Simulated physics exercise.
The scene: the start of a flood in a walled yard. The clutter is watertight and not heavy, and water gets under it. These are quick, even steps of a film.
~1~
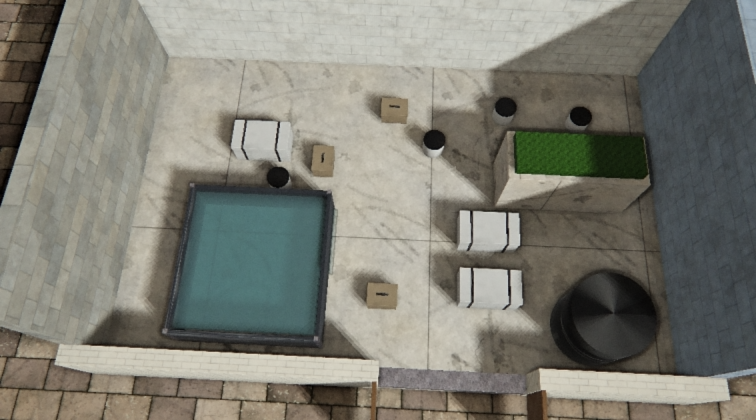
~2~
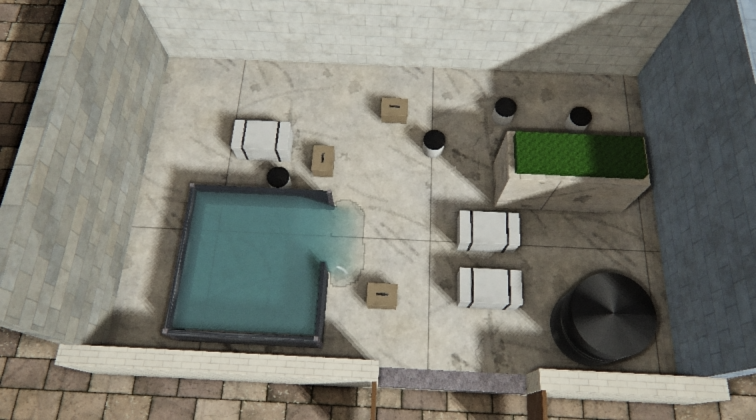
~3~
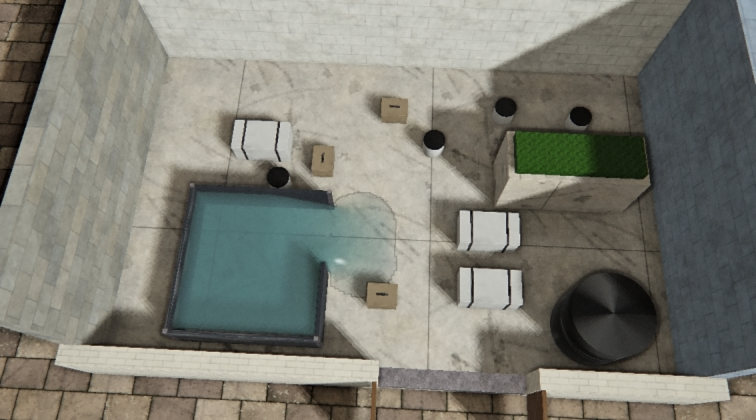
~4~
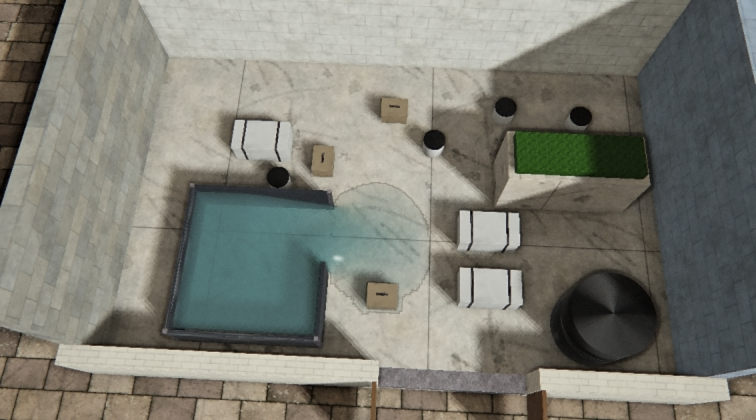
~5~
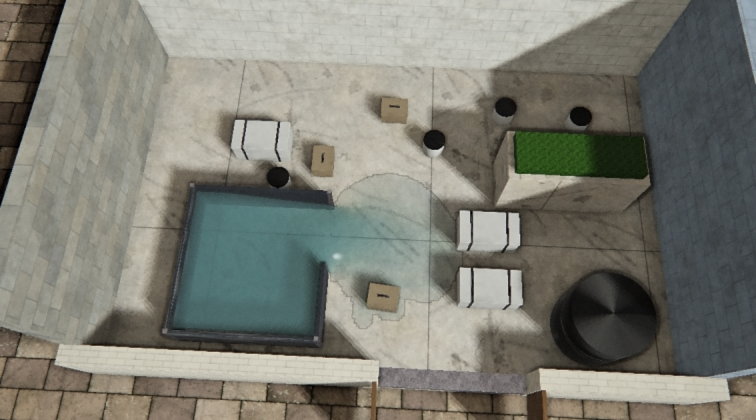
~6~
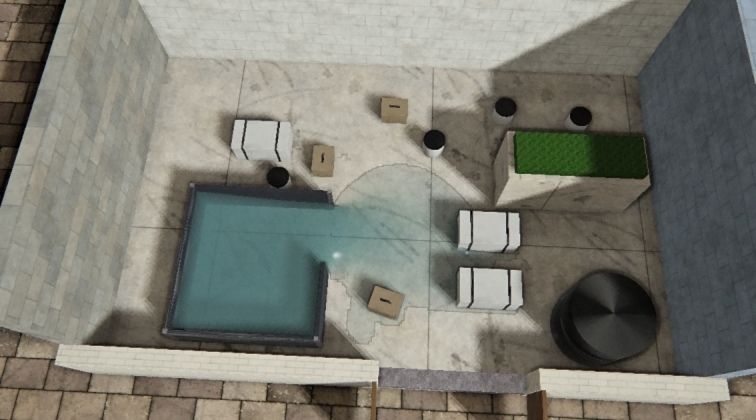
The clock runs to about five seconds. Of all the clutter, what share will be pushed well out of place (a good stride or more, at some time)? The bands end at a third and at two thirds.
It is between one and two thirds.
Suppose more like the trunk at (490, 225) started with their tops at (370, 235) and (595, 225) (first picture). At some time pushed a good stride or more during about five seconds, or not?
As listed: Pushed that far, yes.
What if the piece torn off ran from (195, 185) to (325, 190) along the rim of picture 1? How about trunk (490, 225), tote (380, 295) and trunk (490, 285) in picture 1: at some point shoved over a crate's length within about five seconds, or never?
As listed: Short of that, not that far, under that.
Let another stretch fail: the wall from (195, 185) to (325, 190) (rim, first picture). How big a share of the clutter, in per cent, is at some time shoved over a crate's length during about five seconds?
I make it 70 per cent.
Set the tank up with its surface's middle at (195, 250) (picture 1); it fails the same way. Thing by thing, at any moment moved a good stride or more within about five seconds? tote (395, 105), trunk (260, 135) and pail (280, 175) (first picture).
One after the other: Moved that far, under that, short of that.
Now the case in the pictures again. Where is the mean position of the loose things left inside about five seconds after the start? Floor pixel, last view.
At about (459, 196).
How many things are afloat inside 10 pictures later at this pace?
The number is 2.
A moment on, 0 of 10 are well off their spots; 0 afloat.
Next, 4 of 10 are well off their spots; 2 afloat.
Later, 4 of 10 are well off their spots; 2 afloat.
In the end, 5 of 10 are well off their spots, and 5 have been at some point; 4 afloat.
